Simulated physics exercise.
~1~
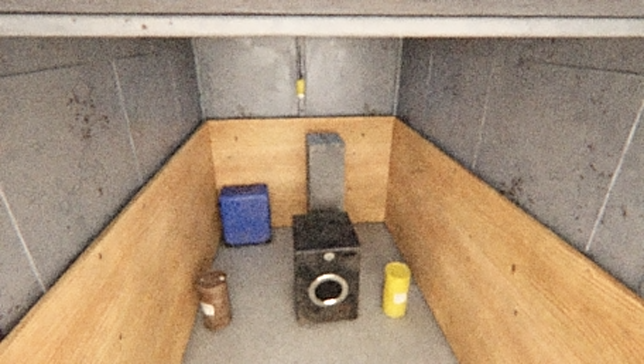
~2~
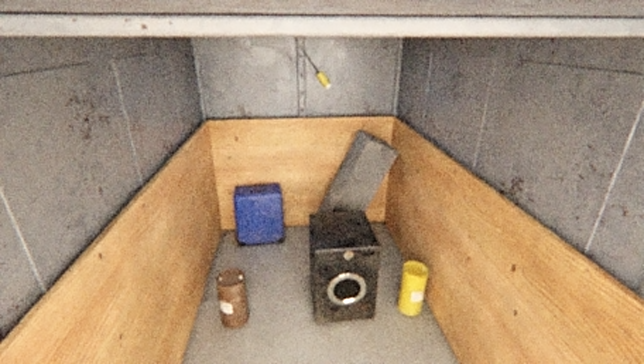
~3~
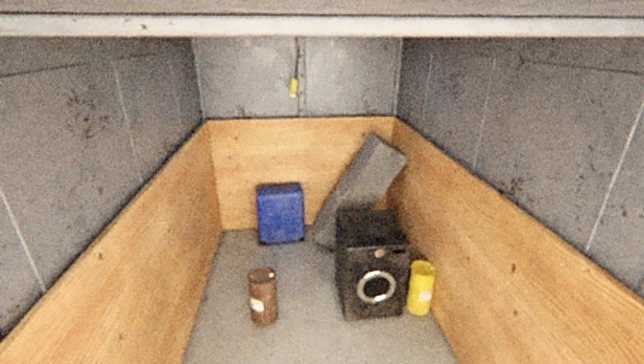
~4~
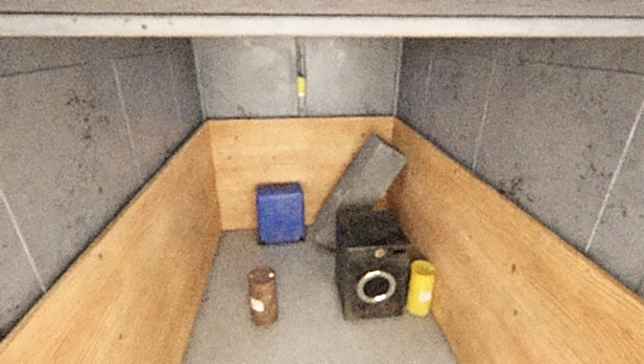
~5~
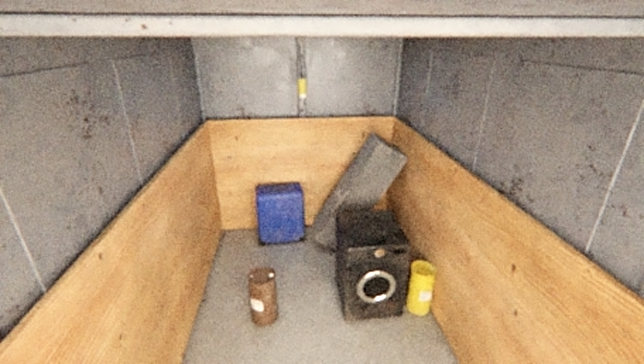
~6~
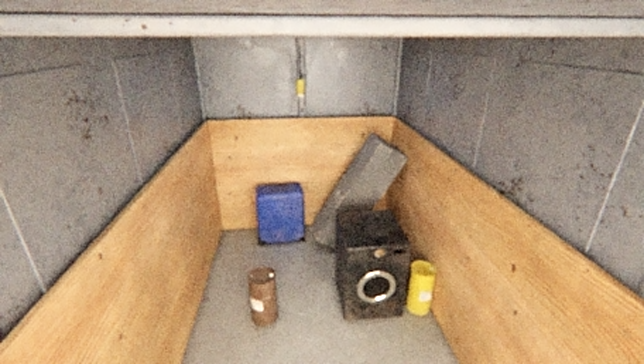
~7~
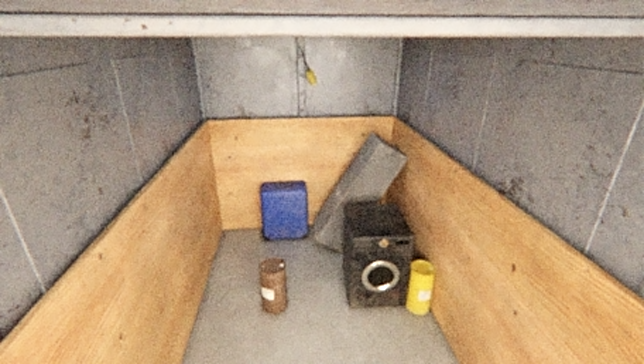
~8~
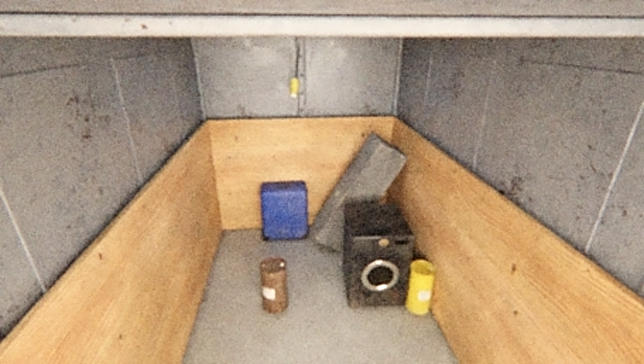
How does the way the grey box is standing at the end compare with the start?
At the start the grey box stands upright behind the black appliance. By the end it is leaning over to the right.
